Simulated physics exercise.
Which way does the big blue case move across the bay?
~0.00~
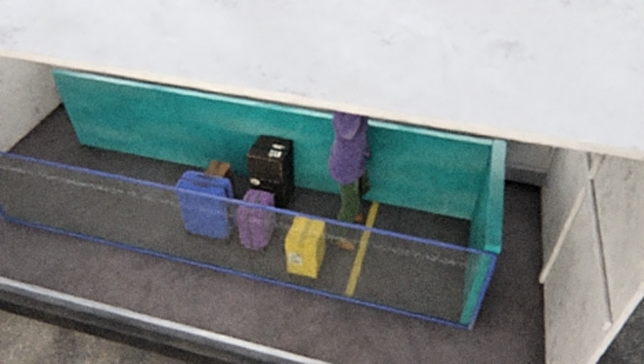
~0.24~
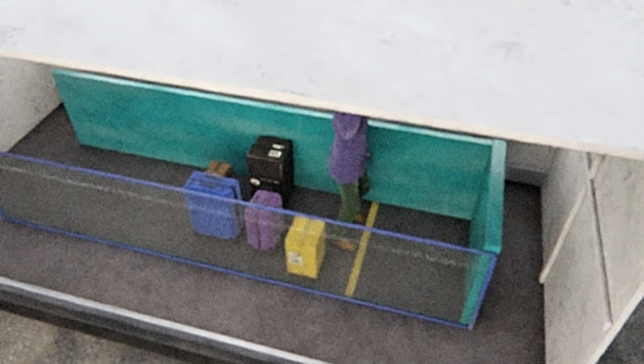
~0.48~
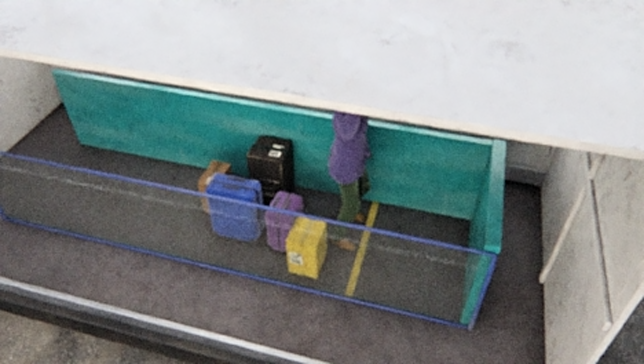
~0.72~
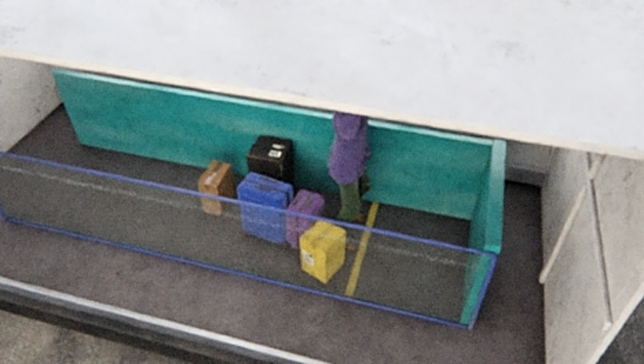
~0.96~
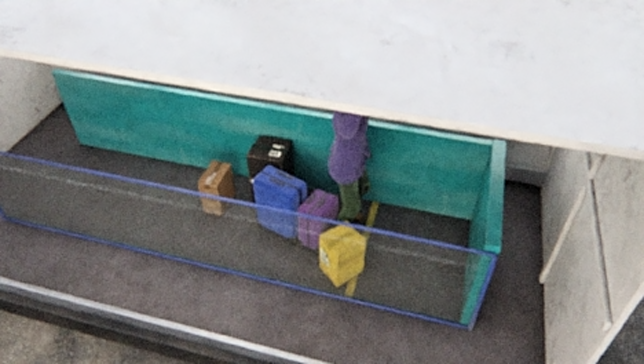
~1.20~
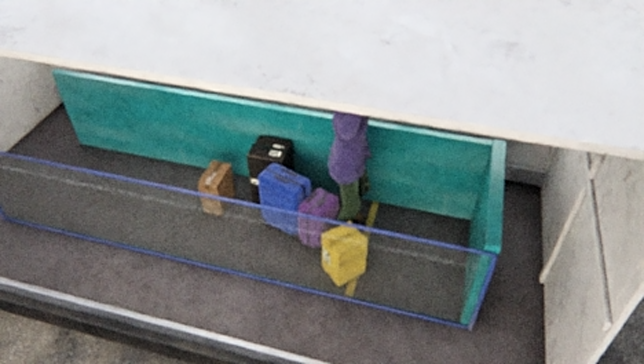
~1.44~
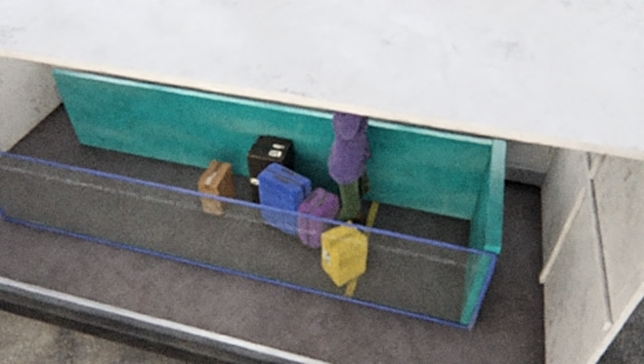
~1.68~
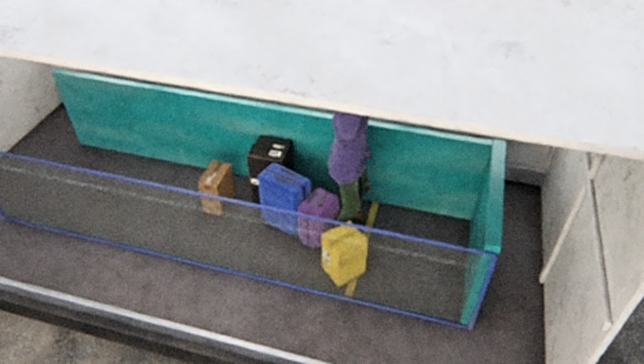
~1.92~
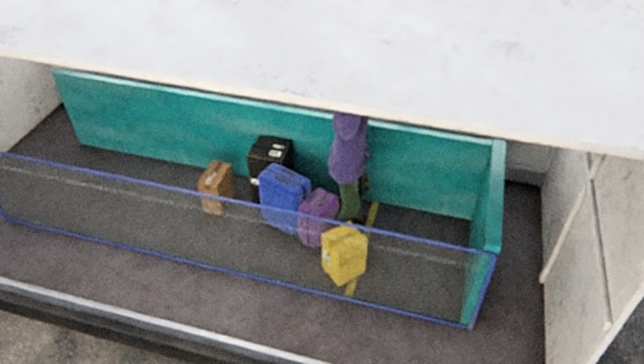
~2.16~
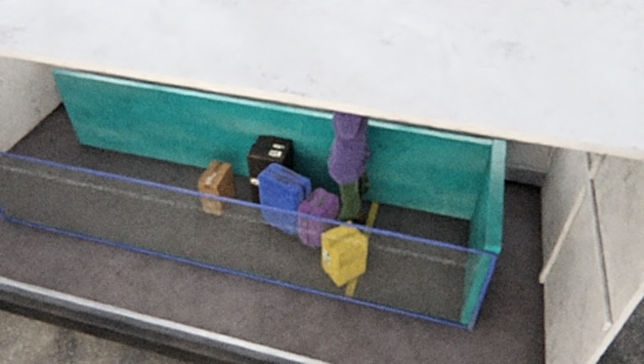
The big blue case moves to the right, then comes to rest still upright.
